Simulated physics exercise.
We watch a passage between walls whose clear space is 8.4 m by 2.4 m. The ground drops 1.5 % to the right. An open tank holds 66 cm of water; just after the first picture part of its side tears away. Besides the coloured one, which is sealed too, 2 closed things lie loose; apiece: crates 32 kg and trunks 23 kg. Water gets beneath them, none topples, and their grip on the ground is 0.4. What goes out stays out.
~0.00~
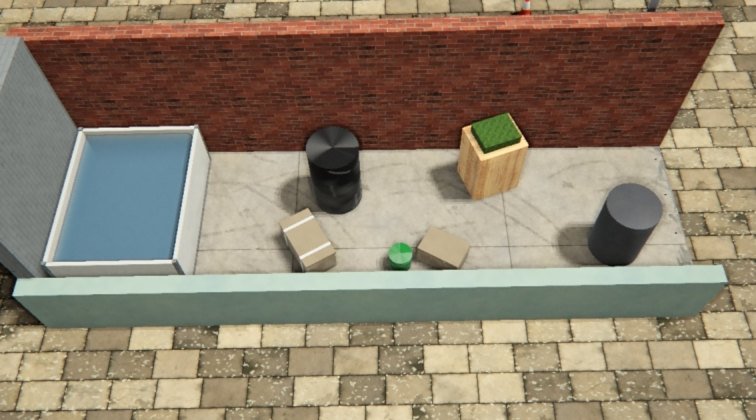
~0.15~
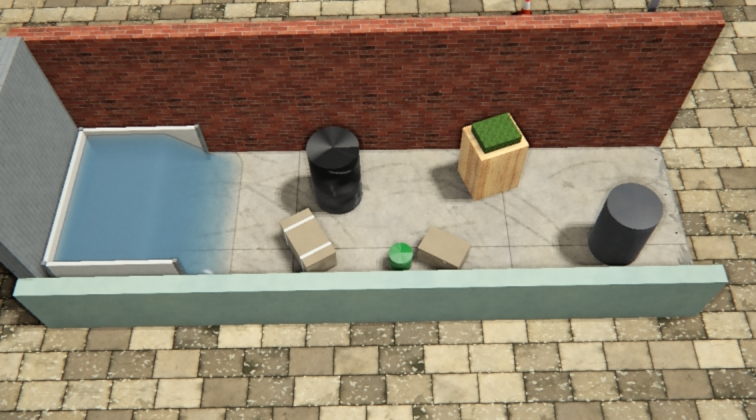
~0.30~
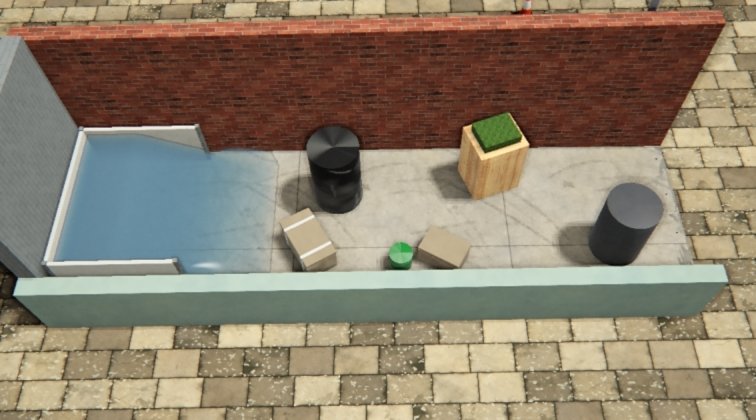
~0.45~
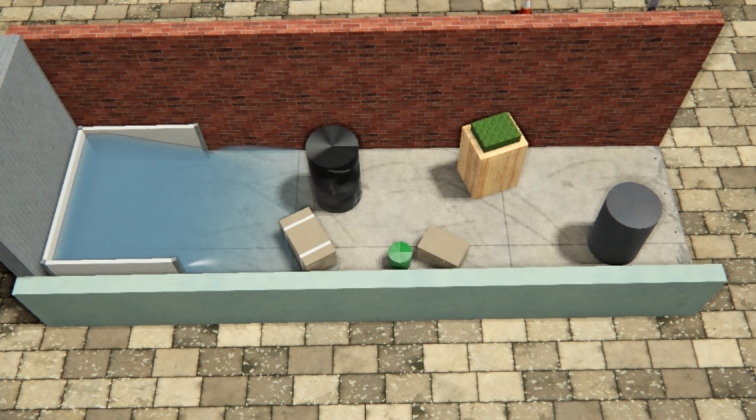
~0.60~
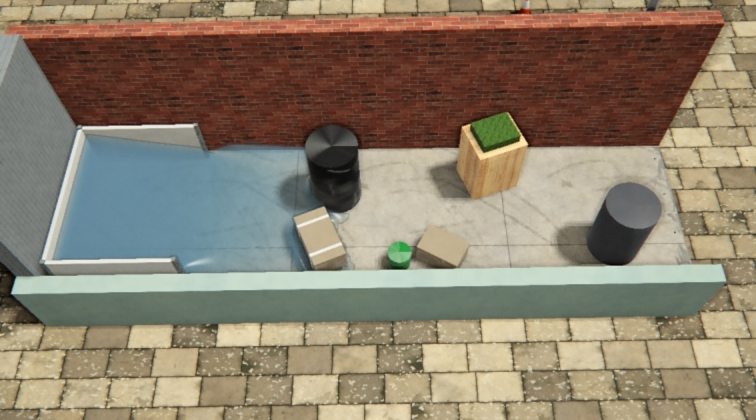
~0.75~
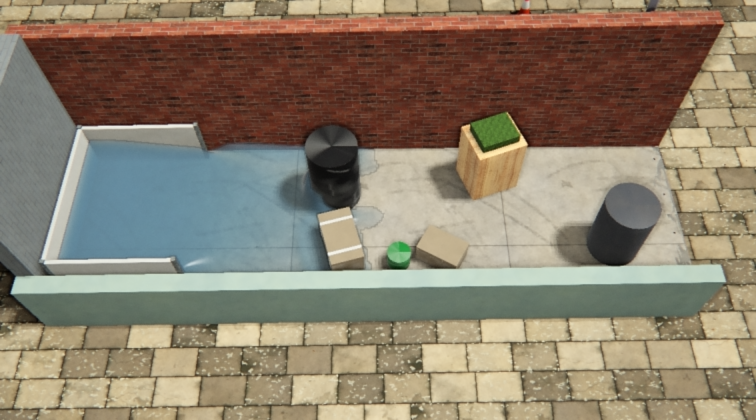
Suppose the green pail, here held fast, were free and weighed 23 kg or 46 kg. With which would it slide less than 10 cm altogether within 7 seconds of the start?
I expect that neither weight holds it.
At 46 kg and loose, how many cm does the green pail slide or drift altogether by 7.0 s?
Some 200 cm in all.
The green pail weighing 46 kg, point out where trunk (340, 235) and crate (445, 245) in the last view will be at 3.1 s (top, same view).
Around (465, 202) and (591, 183).
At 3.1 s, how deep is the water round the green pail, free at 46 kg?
Roughly 13 cm.
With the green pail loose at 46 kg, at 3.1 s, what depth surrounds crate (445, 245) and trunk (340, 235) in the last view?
Roughly 9 and 18 cm.
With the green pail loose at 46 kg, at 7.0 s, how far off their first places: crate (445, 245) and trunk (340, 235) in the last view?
In turn: Gone out, 550 cm.
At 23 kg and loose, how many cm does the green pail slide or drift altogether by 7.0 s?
Some 400 cm in all.
After 1.4 s the green pail would be 48 cm from its start with 23 kg and 25 cm from its start with 46 kg; 17 cm of water round it then.
After 3.1 s the green pail would be 332 cm from its start with 23 kg and 167 cm from its start with 46 kg; 13 cm of water round it then.
After 4.9 s the green pail would be gone out with 23 kg and 179 cm from its start with 46 kg; 11 cm of water round it then.
After 7.0 s the green pail would be gone out with 23 kg and 179 cm from its start with 46 kg; 8 cm of water round it then.
